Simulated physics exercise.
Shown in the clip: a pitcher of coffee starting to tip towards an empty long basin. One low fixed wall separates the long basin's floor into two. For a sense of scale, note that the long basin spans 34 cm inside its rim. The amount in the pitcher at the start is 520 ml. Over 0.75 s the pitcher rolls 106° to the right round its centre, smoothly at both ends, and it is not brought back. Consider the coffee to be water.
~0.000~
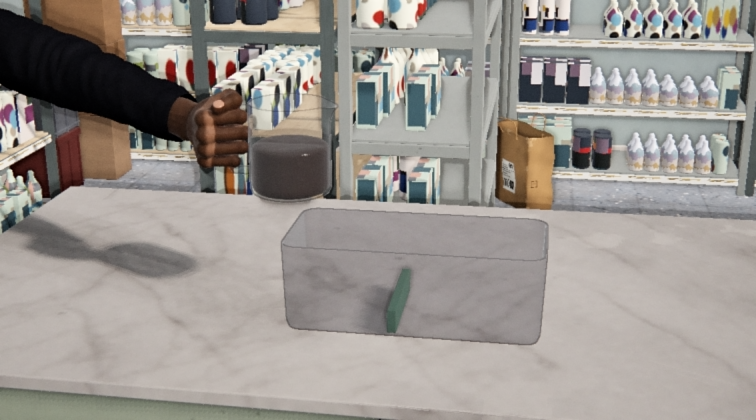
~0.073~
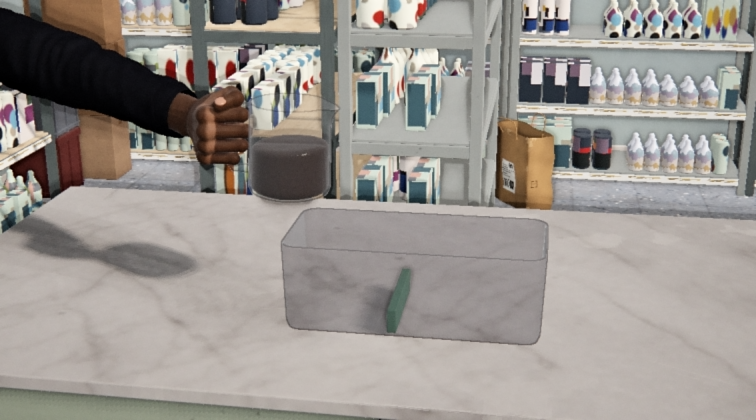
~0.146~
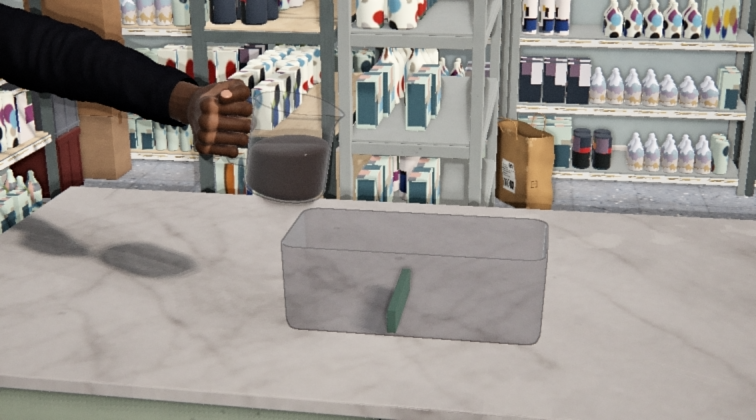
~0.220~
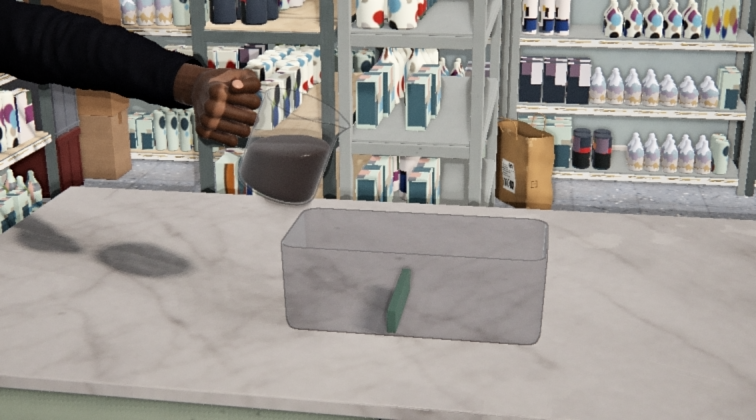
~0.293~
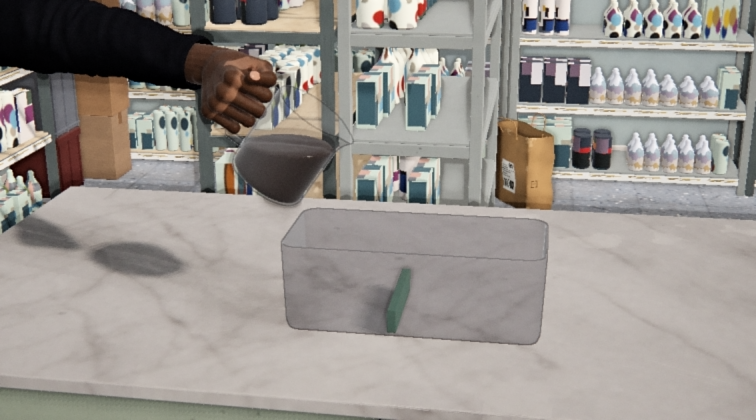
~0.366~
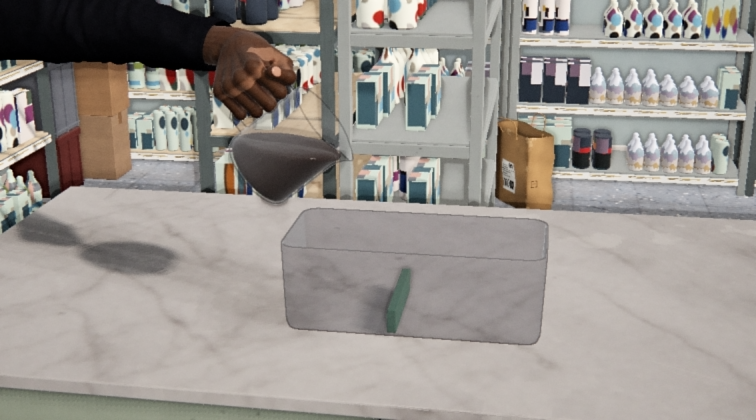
A hand tilts a glass pitcher of dark liquid rightward above a clear basin on a counter.
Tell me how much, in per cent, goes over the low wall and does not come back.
I would say about 10 per cent.
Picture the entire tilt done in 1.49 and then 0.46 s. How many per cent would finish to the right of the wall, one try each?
Try 1: Approx. 15 %; try 2: Approx. 15 %.
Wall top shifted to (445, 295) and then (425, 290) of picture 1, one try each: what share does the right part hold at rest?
10 % and 10 %.
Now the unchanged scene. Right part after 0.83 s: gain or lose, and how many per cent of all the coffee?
The share moves up, by some 6 per cent.
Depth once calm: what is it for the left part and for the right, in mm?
Final reading - left some 22 mm, right some 2 mm.
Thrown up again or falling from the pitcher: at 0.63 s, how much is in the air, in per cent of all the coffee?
24 %.
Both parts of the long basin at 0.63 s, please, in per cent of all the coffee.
Around 16 percent on the left and 0 on the right.
Then, 0.63 s in, the tilt is 100° and 60 per cent is still to pour, 16 is left of the wall and 0 right of it.
Then, 0.83 s in, the tilt is 106° and 18 per cent is still to pour, 68 is left of the wall and 4 right of it.
Then, 1.03 s in, the tilt is 106° and 3 per cent is still to pour, 85 is left of the wall and 5 right of it.
Then, 1.25 s in, the tilt is 106° and 0 per cent is still to pour, 88 is left of the wall and 8 right of it.
Finally, 87 per cent lies left of the wall, 10 right of it and 3 outside.
